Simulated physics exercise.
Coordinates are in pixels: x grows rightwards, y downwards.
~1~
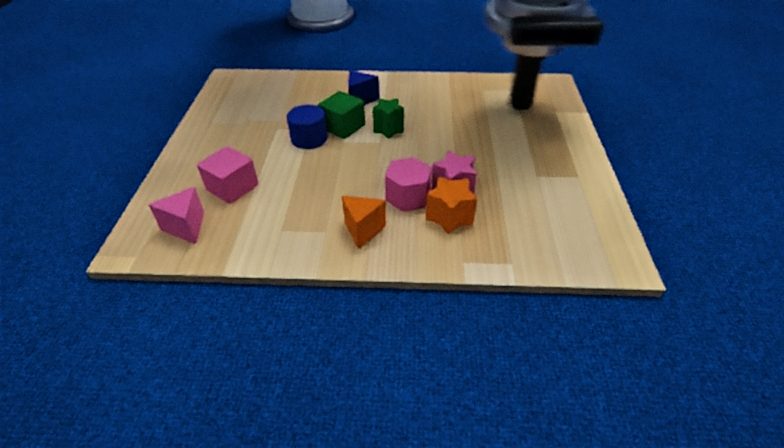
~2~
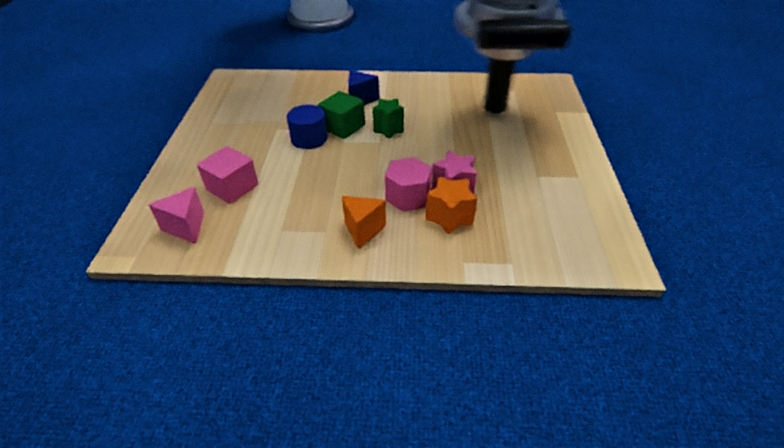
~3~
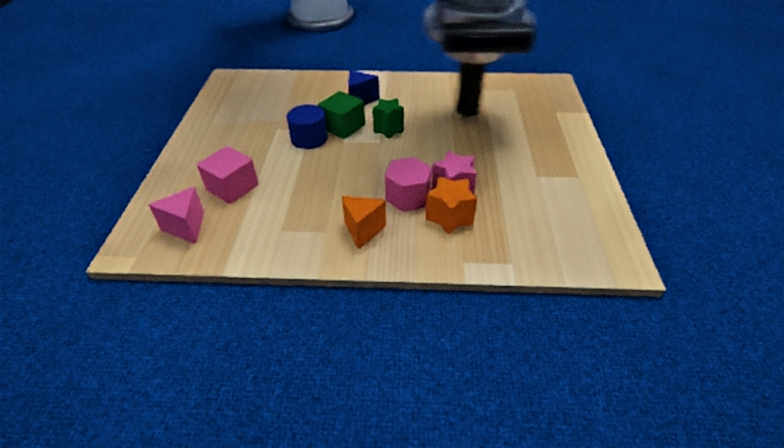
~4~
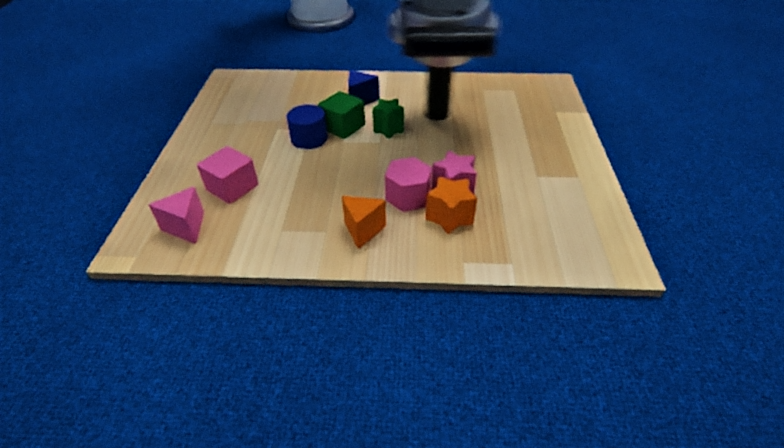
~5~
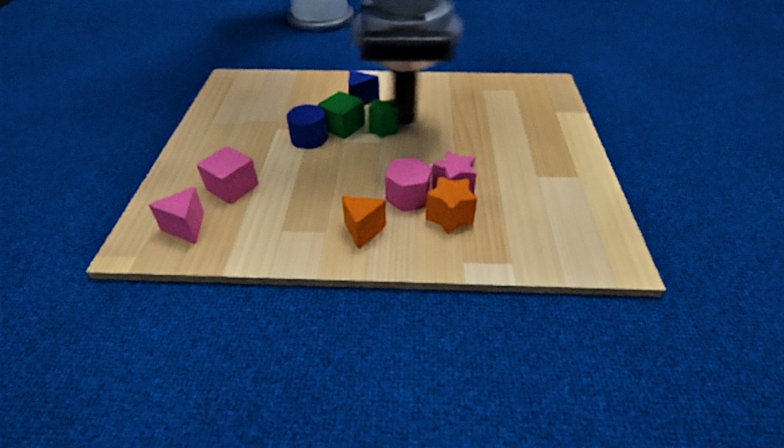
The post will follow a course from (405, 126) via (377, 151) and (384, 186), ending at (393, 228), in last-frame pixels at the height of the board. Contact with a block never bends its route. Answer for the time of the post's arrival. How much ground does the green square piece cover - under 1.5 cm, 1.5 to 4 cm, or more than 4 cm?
Less than 1.5 cm.
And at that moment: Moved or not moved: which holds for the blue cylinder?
That one stays where it is.
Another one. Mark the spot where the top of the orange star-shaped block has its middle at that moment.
Around (475, 196).
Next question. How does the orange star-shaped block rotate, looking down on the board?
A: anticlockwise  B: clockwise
A: Anticlockwise.
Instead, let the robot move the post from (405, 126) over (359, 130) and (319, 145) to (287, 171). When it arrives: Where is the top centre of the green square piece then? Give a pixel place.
Its top centre lands on (303, 93).
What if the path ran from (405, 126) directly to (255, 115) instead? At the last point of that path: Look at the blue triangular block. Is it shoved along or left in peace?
That block is going to be left alone.
The first path, step by step. One third of the way, post at (377, 143); green square piece at (336, 101); green star-shaped block at (354, 116), turned 40° clockwise.
Two thirds of the way, post at (384, 178); green square piece at (336, 101); green star-shaped block at (354, 116), turned 40° clockwise; pink hexagon at (414, 176), turned 15° anticlockwise.
At the end, post at (392, 219); blue cylinder not moved; green square piece at (336, 101); orange triangular block at (361, 210), turned 35° clockwise; green star-shaped block at (354, 116), turned 40° clockwise; pink hexagon at (431, 198), turned 75° anticlockwise; orange star-shaped block at (475, 196), turned 30° anticlockwise.
